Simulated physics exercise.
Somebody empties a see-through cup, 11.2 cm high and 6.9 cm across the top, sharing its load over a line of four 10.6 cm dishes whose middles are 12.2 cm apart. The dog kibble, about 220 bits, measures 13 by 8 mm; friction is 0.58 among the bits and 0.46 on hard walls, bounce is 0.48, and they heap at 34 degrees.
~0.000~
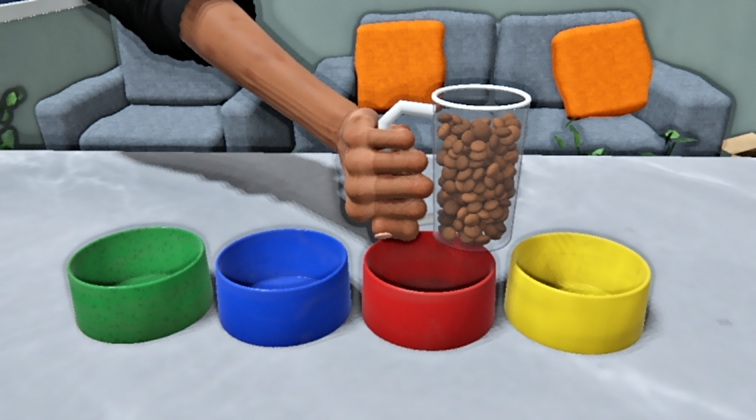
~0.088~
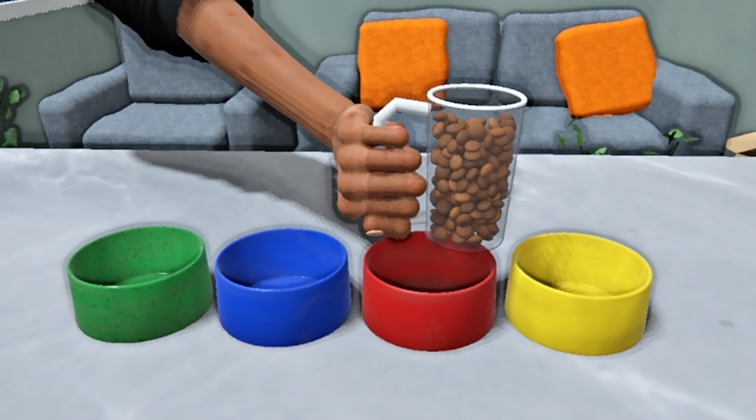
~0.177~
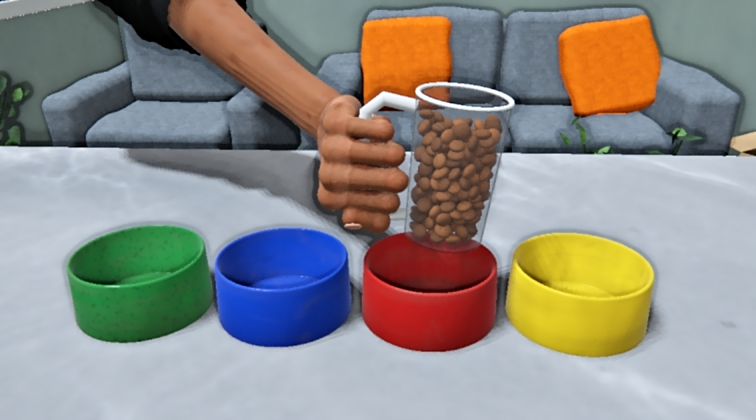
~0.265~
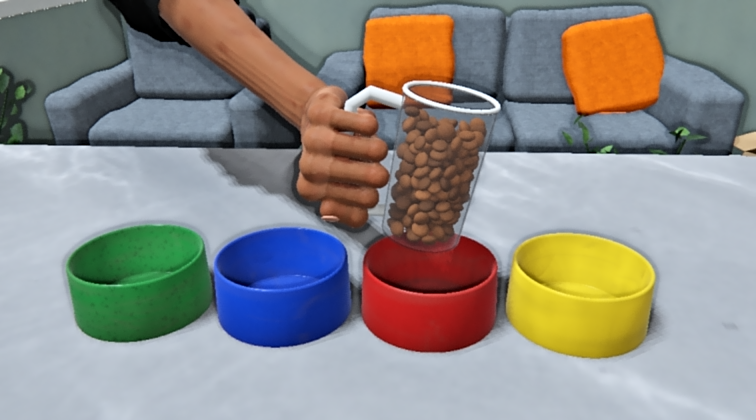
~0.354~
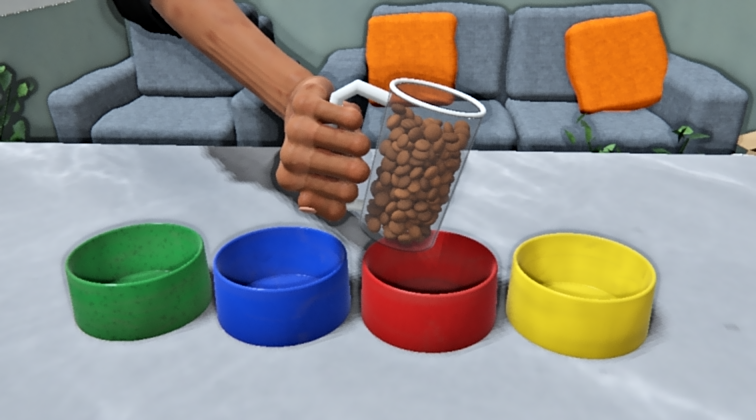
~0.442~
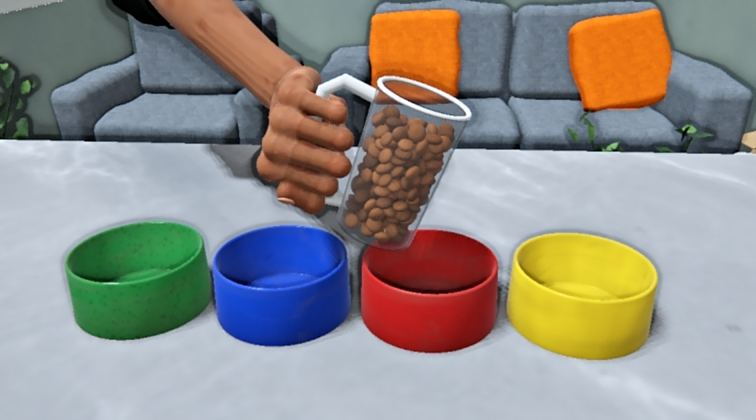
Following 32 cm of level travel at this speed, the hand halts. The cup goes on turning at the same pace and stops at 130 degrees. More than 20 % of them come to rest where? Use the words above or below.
Red - below; blue - below; green - above; yellow - below; counter - below.
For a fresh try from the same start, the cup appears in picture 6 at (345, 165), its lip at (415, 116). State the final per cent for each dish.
Per cent kept: Red 0, blue 0, green 100, yellow 0.
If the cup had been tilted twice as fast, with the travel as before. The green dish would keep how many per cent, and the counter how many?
Then green 0 and counter 10.
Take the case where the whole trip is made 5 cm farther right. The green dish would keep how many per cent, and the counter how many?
Then the green dish would get 20 and the counter 40.
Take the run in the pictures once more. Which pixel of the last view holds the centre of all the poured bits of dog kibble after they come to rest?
Resting centre estimate: Around (151, 278).
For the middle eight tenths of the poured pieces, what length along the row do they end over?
I'd put it near 6 cm.
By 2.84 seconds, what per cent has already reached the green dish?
Close to 100 percent of the load.
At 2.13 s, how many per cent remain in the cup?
It works out to about 90 per cent of the load.
Then, at 1.45 s, tilt 70 degrees; cup holds 100 %.
Then, at 2.13 s, tilt 105 degrees; cup holds 90 %, green 10 %.
Then, at 2.84 s, tilt 130 degrees; cup holds 0 %, green 100 %.
At rest (3.4 s), red 0 %, blue 0 %, green 100 %, yellow 0 %, counter 0 %.
